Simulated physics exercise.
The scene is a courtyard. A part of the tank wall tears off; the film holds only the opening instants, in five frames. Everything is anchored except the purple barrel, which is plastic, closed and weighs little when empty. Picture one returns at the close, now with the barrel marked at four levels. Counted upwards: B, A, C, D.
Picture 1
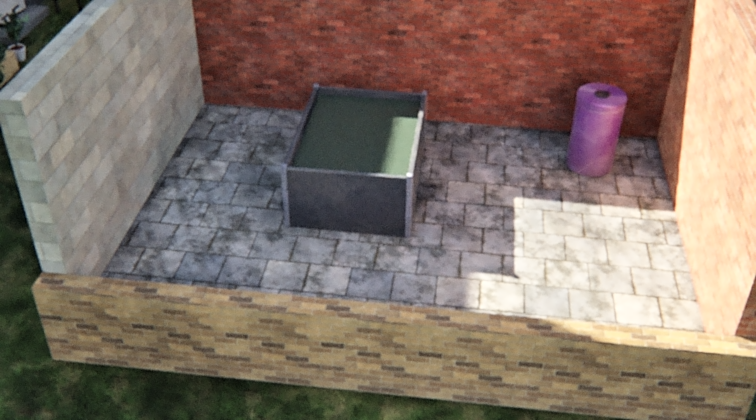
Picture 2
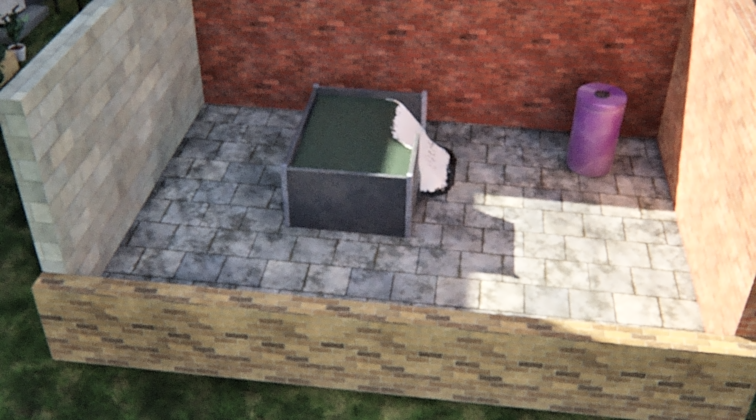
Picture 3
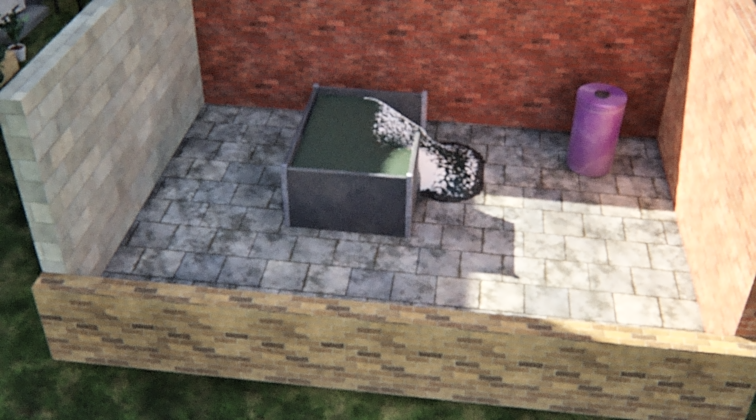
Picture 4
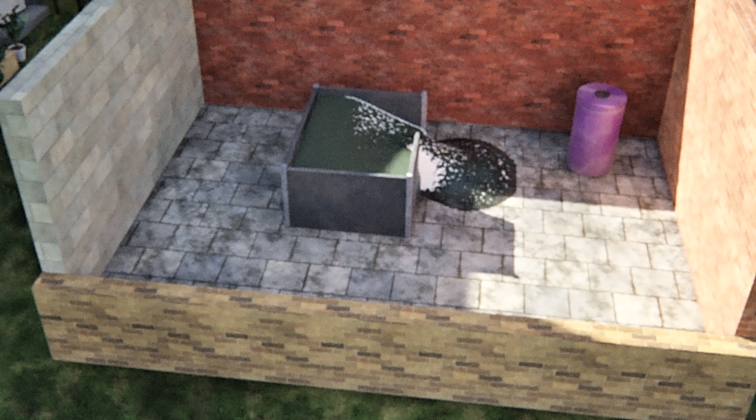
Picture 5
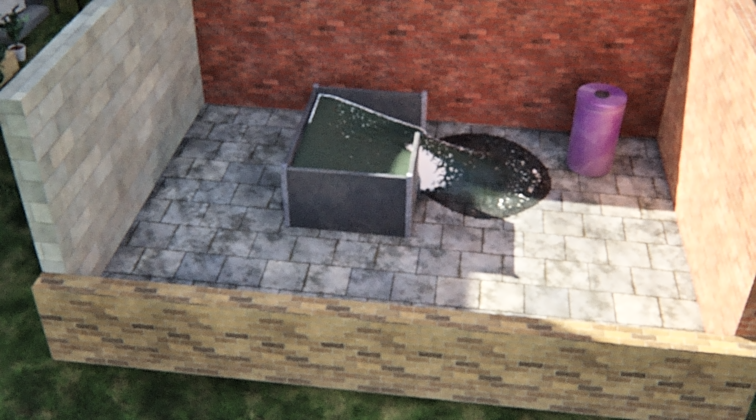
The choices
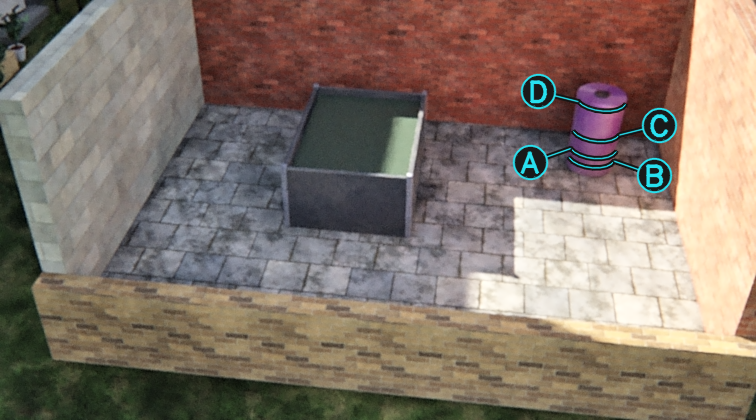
Water pours over the right side of a dark tank and spreads across the courtyard paving.
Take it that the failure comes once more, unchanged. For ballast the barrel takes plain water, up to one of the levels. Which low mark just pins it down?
Line C.
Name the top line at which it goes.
The answer is A.
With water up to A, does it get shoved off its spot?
Yes, that goes wrong.
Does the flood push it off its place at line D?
No, that is safe.
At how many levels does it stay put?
Two.
In cyan, A at (594, 158); B at (592, 167); C at (597, 141); D at (603, 111); from the bottom up B, A, C, D.
For line A, it is pushed about half its own width away.
For line B, it is pushed about 4 times its own width away.
For line C, it does not move.
For line D, it does not move.
